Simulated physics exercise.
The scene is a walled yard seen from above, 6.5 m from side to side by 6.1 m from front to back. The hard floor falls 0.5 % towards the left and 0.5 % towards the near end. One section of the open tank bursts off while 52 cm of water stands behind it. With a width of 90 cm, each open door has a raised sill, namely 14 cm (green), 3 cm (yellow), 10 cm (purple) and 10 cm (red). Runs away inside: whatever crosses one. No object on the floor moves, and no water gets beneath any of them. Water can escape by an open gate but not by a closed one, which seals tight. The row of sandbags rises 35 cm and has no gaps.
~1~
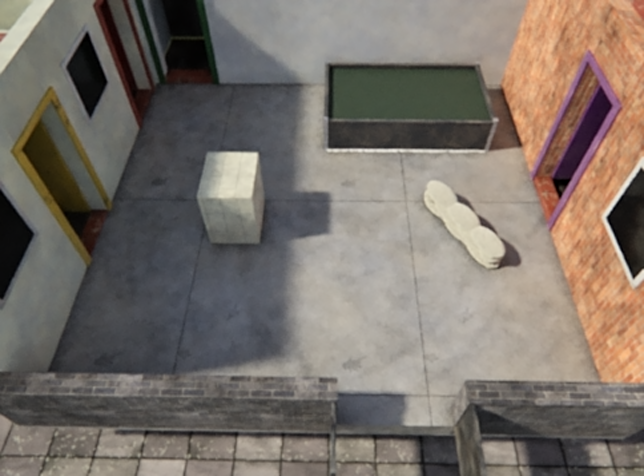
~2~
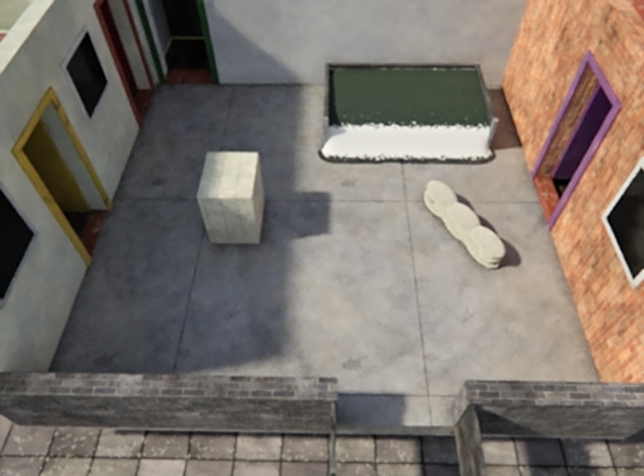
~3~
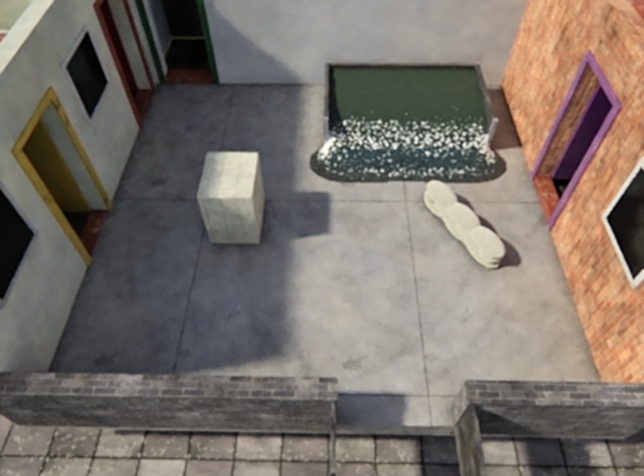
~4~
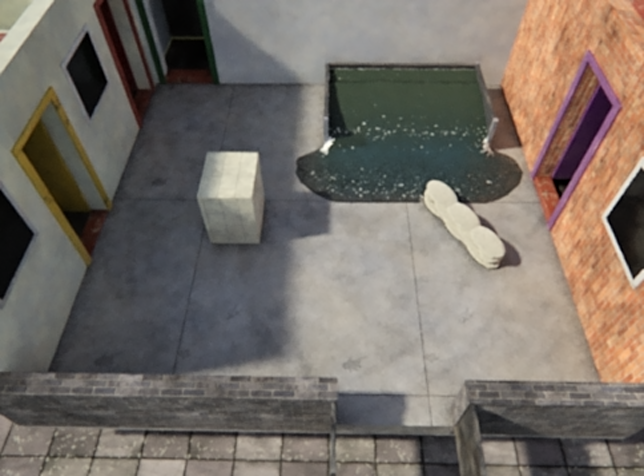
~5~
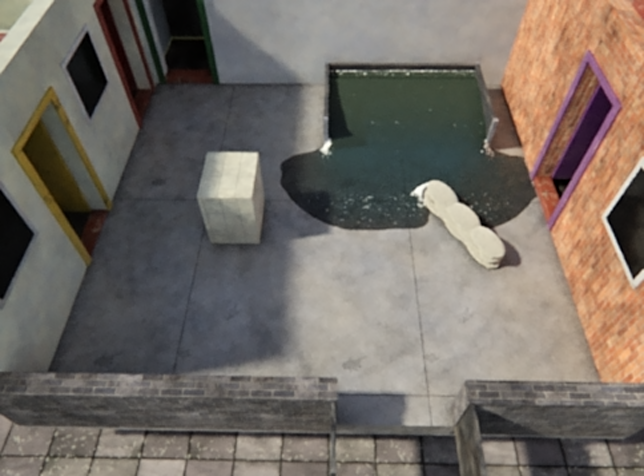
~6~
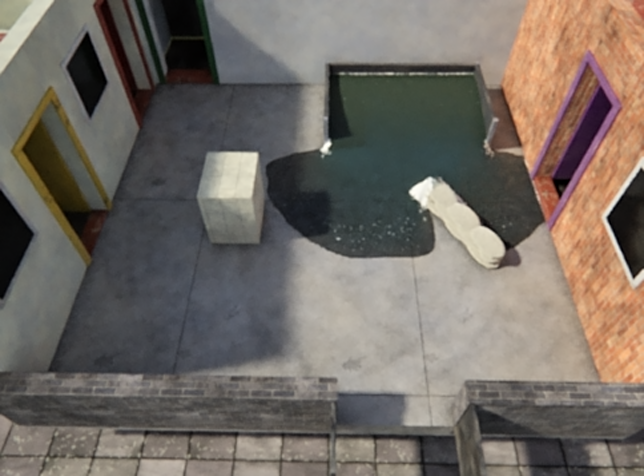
Dark water bursting from an open tank in a walled yard, spreading across the grey floor around a lumpy pale row.
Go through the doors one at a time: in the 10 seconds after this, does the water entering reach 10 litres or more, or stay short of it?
Going through them: The green door stays short; the yellow door reaches it; the purple door reaches it; the red door stays short.
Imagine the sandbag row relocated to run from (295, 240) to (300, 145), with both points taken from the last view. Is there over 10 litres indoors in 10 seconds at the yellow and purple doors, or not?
So the yellow door comes out too high while the purple door comes out low enough.
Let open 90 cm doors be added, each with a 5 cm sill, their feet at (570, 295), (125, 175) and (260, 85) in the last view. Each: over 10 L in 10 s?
In that order: Past it, below, below.
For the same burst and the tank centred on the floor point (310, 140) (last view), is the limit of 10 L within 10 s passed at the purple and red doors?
Result - purple door does not exceed it, red door does not exceed it.
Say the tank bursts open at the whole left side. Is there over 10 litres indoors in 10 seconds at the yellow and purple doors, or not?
Short answer, against that limit: Yellow overshoots, purple is fine.
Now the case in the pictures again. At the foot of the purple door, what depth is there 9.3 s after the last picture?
I'd put it near 2.5 cm.
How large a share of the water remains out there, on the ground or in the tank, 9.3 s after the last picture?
Some 78 out of every hundred parts.
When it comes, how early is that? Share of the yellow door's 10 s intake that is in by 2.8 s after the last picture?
Estimate: Around 0 per cent.
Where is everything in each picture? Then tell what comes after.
The first frame shows still water, 52 cm deep, in the open tank at (406, 95).
In the second frame, the front is at (491, 152), 1.4 m from the gap at (407, 141); 0.7 m2 of floor is under water; 52 cm left at the back of the open tank.
In the third frame, the front is at (499, 168), 1.5 m from the gap at (406, 142); 1.9 m2 of floor is under water; 52 cm left at the back of the open tank.
In the fourth frame, water pours out at (406, 143) and has run 1.8 m, to (516, 173); typically 9 cm deep outside, 48 cm at the open tank's back.
In the fifth frame, water pours out at (406, 143) and has run 2.1 m, to (532, 187); typically 8 cm deep outside, 43 cm at the open tank's back.
In the sixth frame, the front is at (327, 243), 2.4 m from the gap at (406, 143); 6.6 m2 of floor is under water; 44 cm left at the back of the open tank.
Then, 0.7 s after the last picture water covers 40 % of the floor and is deepest (35 cm) near (429, 195); green door not reached, yellow door not reached, purple door 12 cm at the sill, 0 L in, red door not reached.
Then, 1.5 s after the last picture water covers 50 % of the floor and is deepest (30 cm) near (573, 406); green door not reached, yellow door not reached, purple door 14 cm at the sill, 3 L in, red door not reached.
Then, 2.8 s after the last picture water covers 60 % of the floor and is deepest (27 cm) near (39, 397); green door not reached, yellow door not reached, purple door 13 cm at the sill, 28 L in, red door not reached.
Then, 5.3 s after the last picture water covers 75 % of the floor and is deepest (16 cm) near (39, 397); green door not reached, yellow door 5 cm at the sill, 0 L in, purple door 6 cm at the sill, 34 L in, red door not reached.
Then, 9.3 s after the last picture water covers 95 % of the floor and is deepest (10 cm) near (39, 397); green door 8 cm at the sill, 0 L in, yellow door 6 cm at the sill, 30 L in, purple door 2 cm at the sill, 34 L in, red door 7 cm at the sill, 0 L in.
